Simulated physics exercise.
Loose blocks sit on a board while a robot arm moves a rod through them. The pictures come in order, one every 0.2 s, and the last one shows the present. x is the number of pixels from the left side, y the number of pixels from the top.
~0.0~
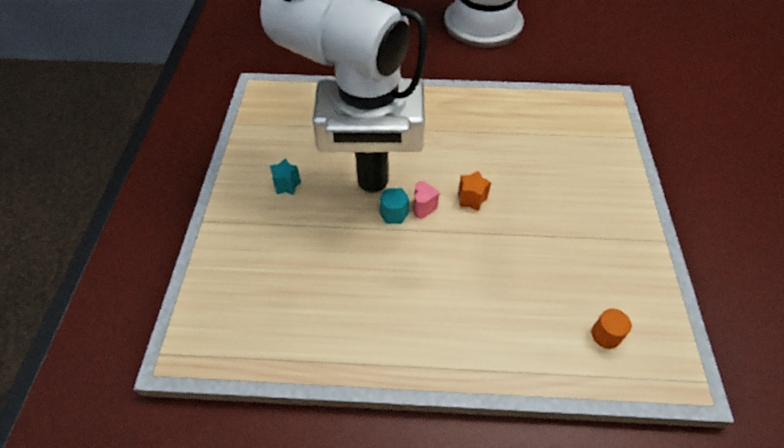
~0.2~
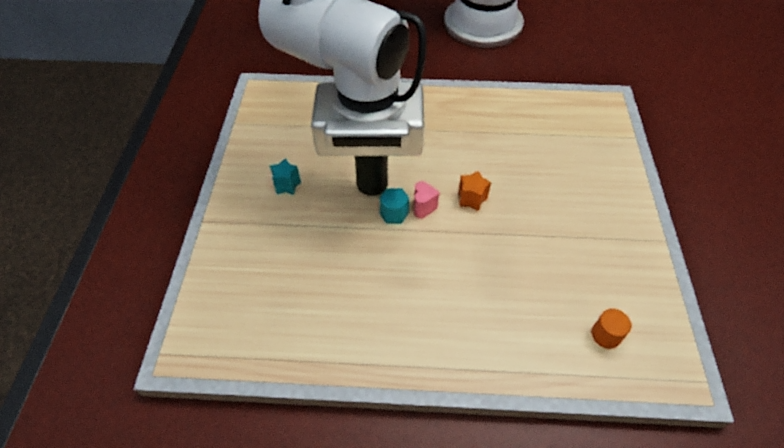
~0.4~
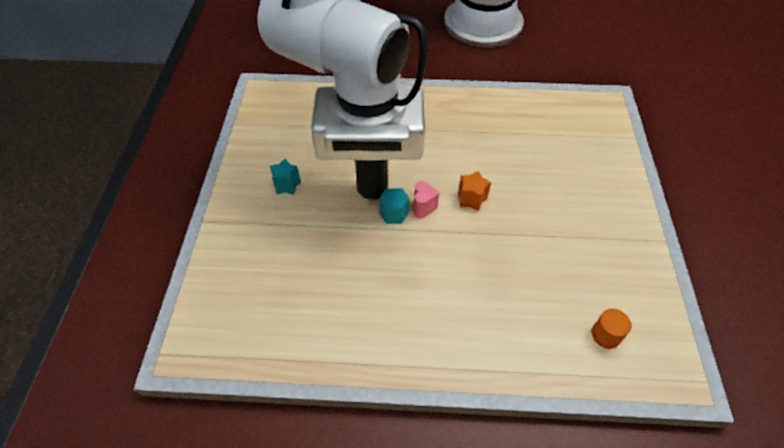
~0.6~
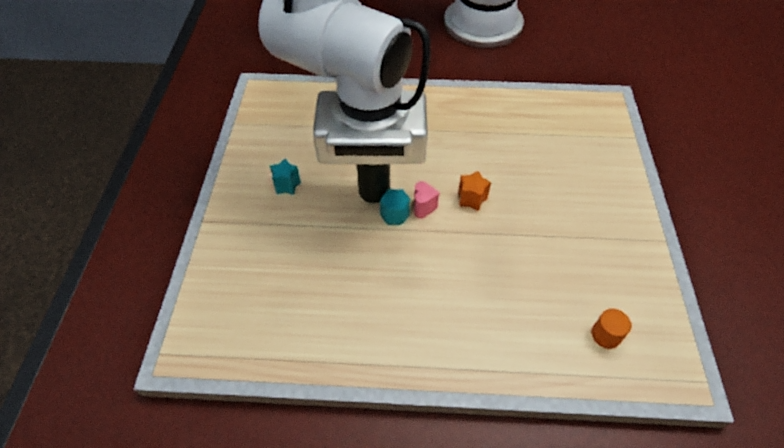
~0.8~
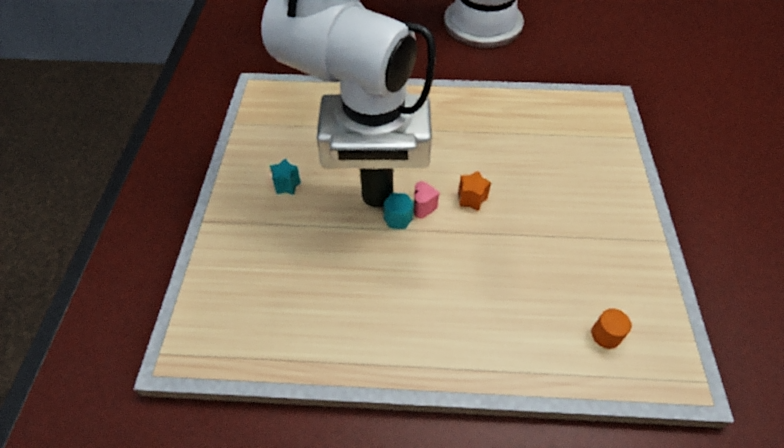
A robot arm above a wooden board inches its black rod toward the viewer, then slightly right, nudging a turquoise block a tiny distance beside a pink heart, while the orange star, turquoise star and orange cylinder stay still.
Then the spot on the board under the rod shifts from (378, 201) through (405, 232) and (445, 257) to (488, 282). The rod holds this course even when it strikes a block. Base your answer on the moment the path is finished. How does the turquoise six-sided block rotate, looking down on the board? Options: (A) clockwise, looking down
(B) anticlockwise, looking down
A (clockwise, looking down)
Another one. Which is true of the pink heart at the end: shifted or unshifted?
The block you're asking about stays where it is.
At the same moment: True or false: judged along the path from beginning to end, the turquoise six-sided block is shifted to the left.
That claim is false.
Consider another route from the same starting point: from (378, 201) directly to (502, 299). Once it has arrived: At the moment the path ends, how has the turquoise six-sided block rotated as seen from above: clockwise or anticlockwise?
Viewed from the top, it goes clockwise.
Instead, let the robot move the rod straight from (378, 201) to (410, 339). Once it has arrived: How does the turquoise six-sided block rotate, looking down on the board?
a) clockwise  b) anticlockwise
b: Anticlockwise.
The first path, step by step. One third of the way, rod at (406, 227); turquoise six-sided block at (429, 237).
Two thirds of the way, rod at (447, 251); turquoise six-sided block at (462, 268), turned 50° clockwise.
At the end, rod at (490, 277); turquoise six-sided block at (481, 294), turned 85° clockwise; pink heart not moved.
